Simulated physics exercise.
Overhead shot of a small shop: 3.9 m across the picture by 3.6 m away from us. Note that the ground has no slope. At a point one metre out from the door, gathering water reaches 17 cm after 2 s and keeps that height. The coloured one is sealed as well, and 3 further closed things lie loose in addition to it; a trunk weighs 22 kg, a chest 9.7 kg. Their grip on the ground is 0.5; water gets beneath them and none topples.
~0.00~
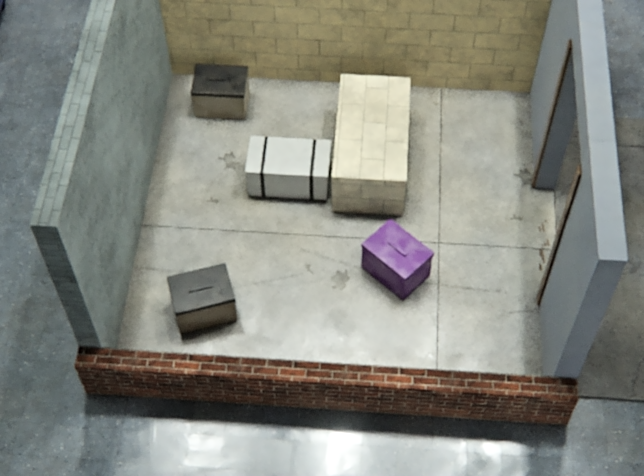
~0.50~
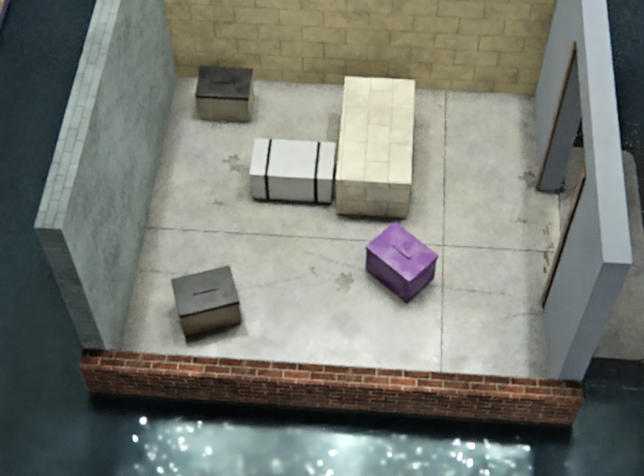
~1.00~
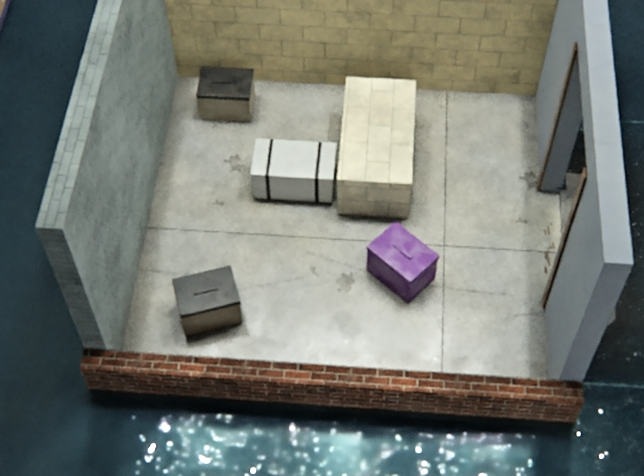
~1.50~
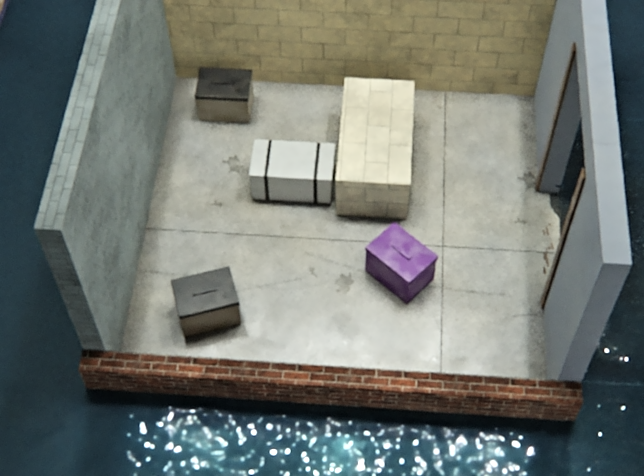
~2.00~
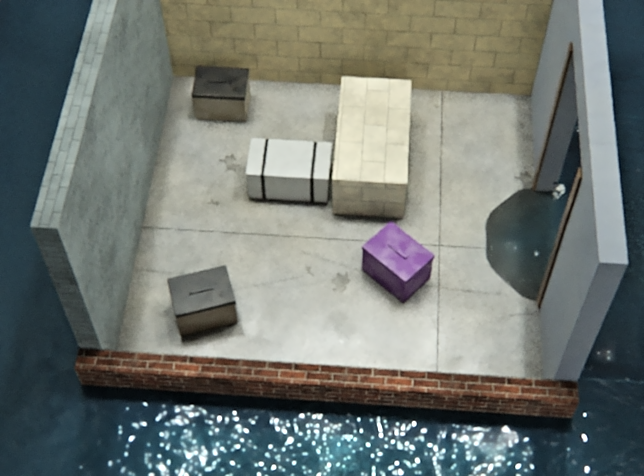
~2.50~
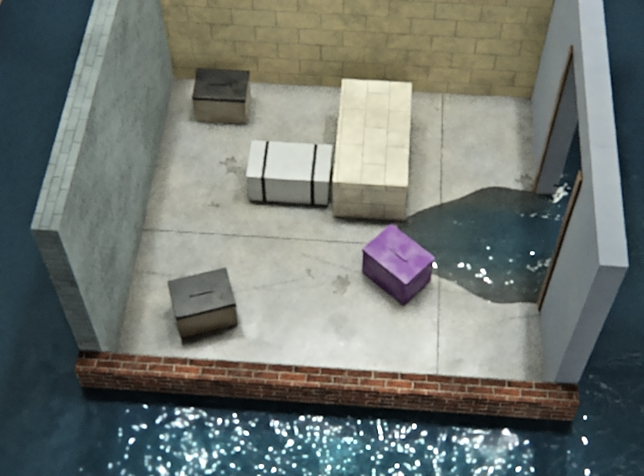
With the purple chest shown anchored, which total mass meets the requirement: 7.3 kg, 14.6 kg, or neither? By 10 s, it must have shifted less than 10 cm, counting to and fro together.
Both options fail.
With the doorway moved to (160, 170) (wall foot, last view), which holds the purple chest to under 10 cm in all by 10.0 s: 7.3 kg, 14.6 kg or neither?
There both choices fail.
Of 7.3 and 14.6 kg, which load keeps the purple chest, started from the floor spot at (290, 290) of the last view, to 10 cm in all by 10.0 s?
The answer: No weight will do.
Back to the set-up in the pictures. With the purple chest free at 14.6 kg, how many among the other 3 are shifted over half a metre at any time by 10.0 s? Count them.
That comes to 2.
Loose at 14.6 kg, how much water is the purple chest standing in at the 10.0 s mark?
Something like 12 centimetres.
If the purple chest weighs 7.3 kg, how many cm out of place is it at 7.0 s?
Around 200 centimetres out of place.
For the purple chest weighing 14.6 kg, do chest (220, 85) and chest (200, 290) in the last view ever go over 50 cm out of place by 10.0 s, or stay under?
Beyond, beyond.
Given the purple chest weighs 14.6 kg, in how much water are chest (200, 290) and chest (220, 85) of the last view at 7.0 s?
Close to 5 and 4 centimetres.
After 3.5 s the purple chest would be 51 cm from its start with 7.3 kg and 26 cm from its start with 14.6 kg; 4 cm of water round it then.
After 4.5 s the purple chest would be 147 cm from its start with 7.3 kg and 78 cm from its start with 14.6 kg; 4 cm of water round it then.
After 7.0 s the purple chest would be 204 cm from its start with 7.3 kg and 115 cm from its start with 14.6 kg; 6 cm of water round it then.
After 10.0 s the purple chest would be 190 cm from its start with 7.3 kg and 200 cm from its start with 14.6 kg; 12 cm of water round it then.
